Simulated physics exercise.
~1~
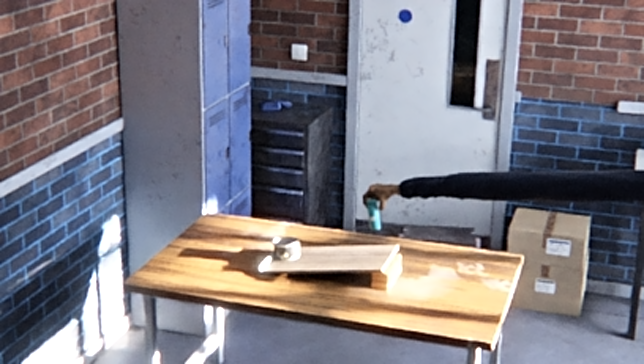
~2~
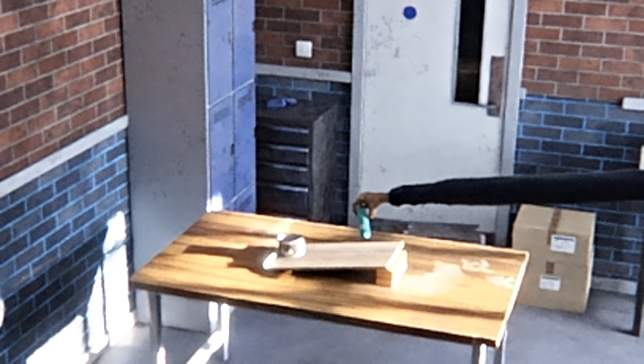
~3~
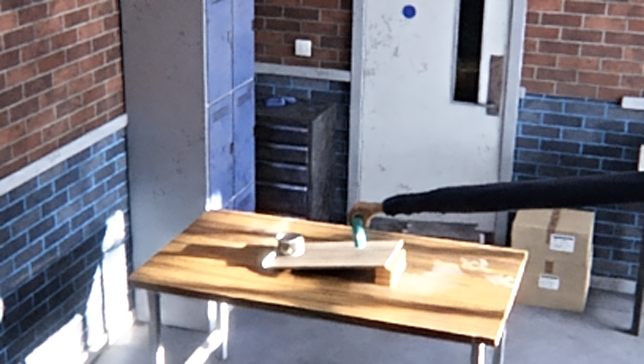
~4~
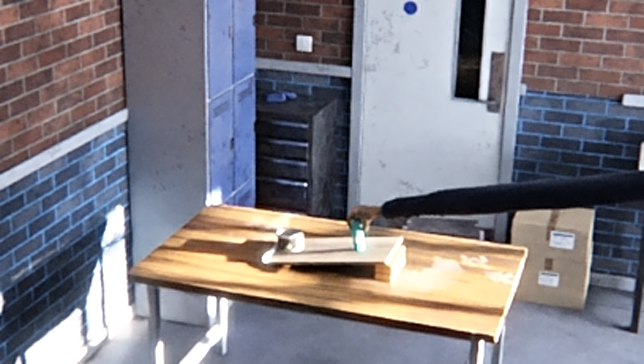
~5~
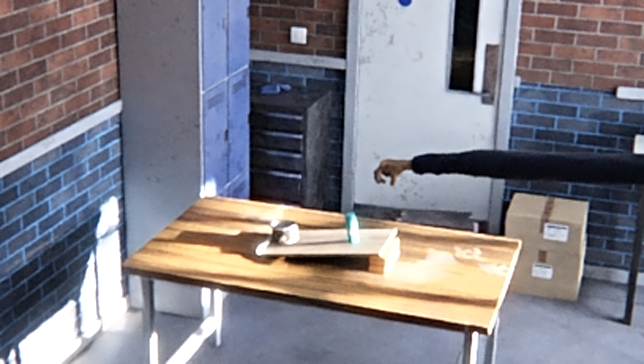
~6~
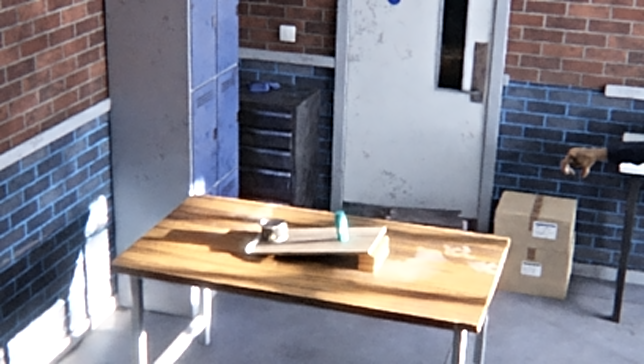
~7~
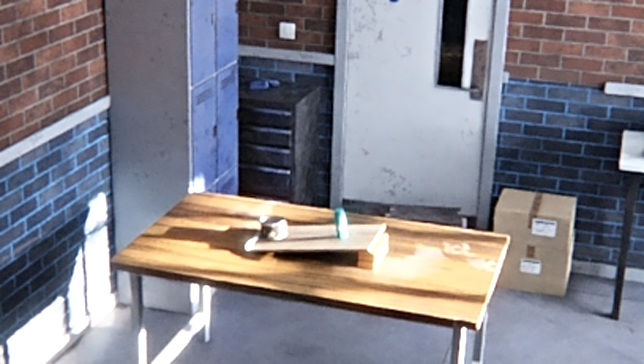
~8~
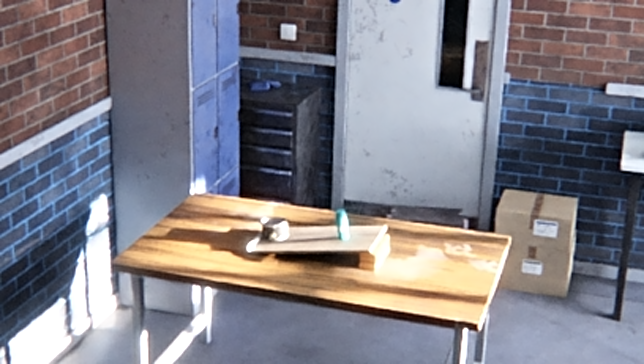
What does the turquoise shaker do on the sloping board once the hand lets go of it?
It stays at rest where it was placed, on the raised part of the board, without sliding down towards the dark tub.
A turquoise shaker is held in a hand above a wooden table, seen from slightly above in a brick-walled room with lockers, dark drawers and a pale door. On the table, a board is propped up at its right end, with a small dark tub near its lower left end. The arm, in a dark sleeve, reaches in from the right and lowers the shaker onto the raised part of the board. The hand lets go and draws back to the right, out of view. The shaker stays where it was set, leaning with the slope, and the tub and board stay still.
